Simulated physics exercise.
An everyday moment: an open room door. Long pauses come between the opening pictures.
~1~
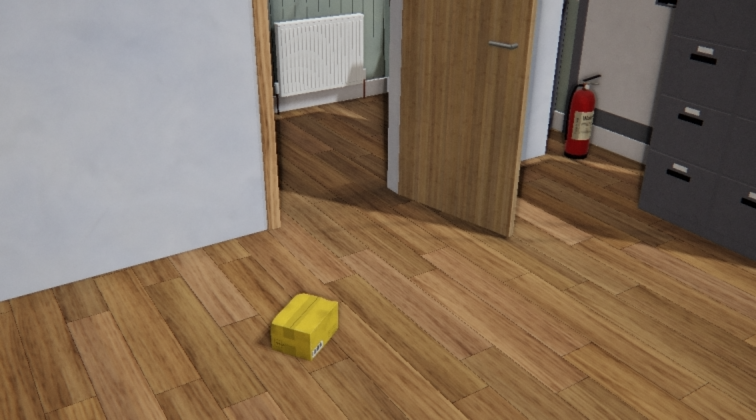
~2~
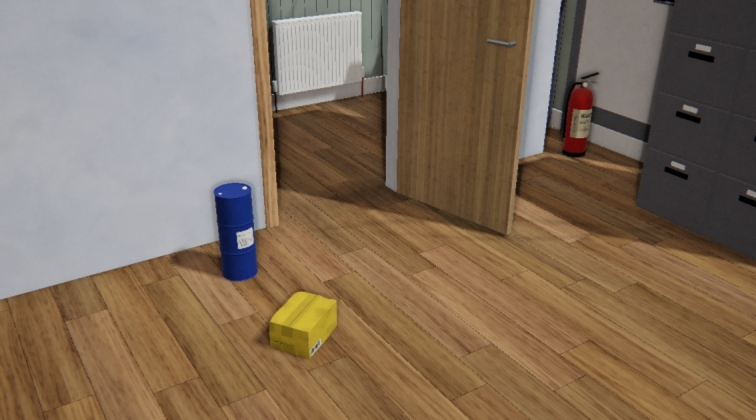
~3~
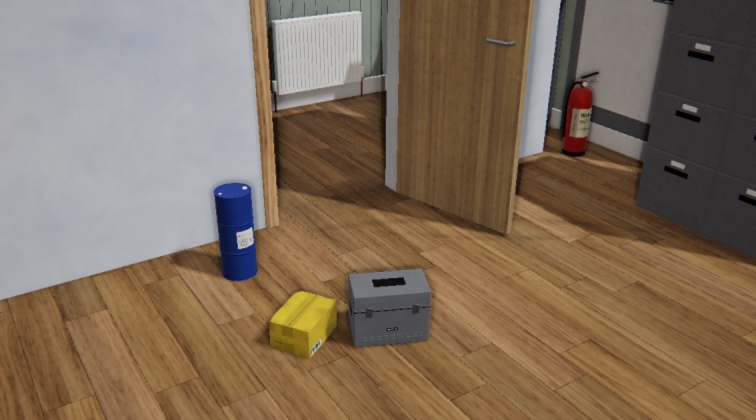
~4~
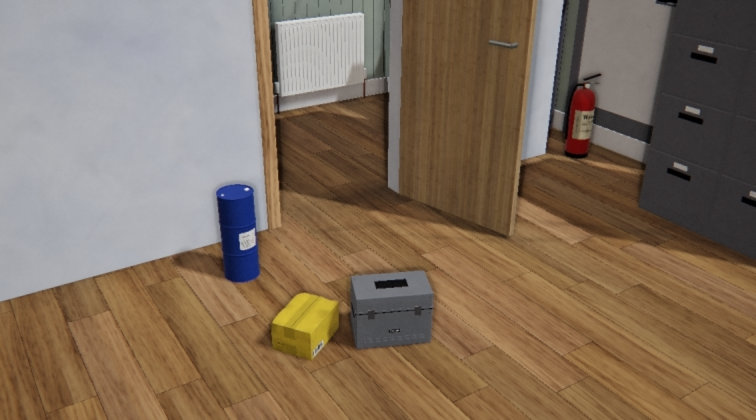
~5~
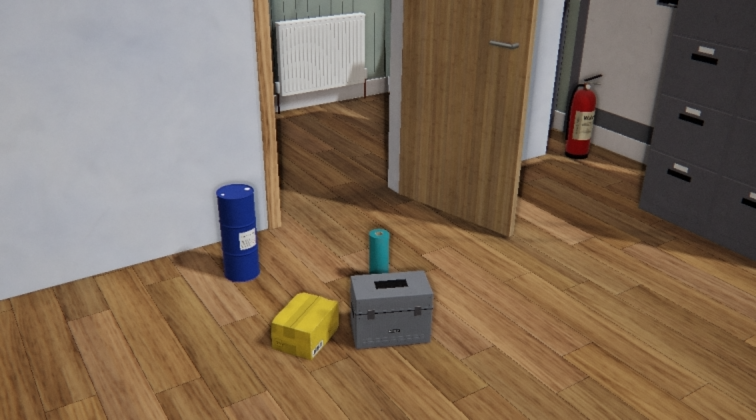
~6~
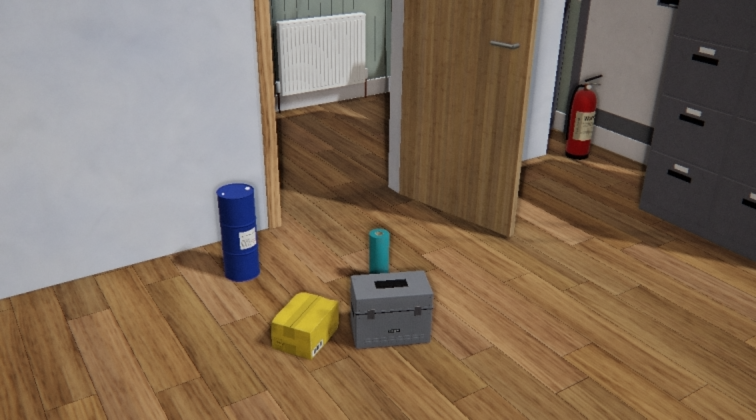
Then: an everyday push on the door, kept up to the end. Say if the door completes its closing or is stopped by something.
In the end the door completes its closing.
Then, 0.80 s after the last picture, door 88° open.
Then, 1.50 s after the last picture, door 60° open.
Then, 2.00 s after the last picture, door 38° open.
Then, 2.60 s after the last picture, door 12° open.
At rest, door 0° open; all 4 in place. Seen from the same camera at the end, turquoise roll near (379, 257).
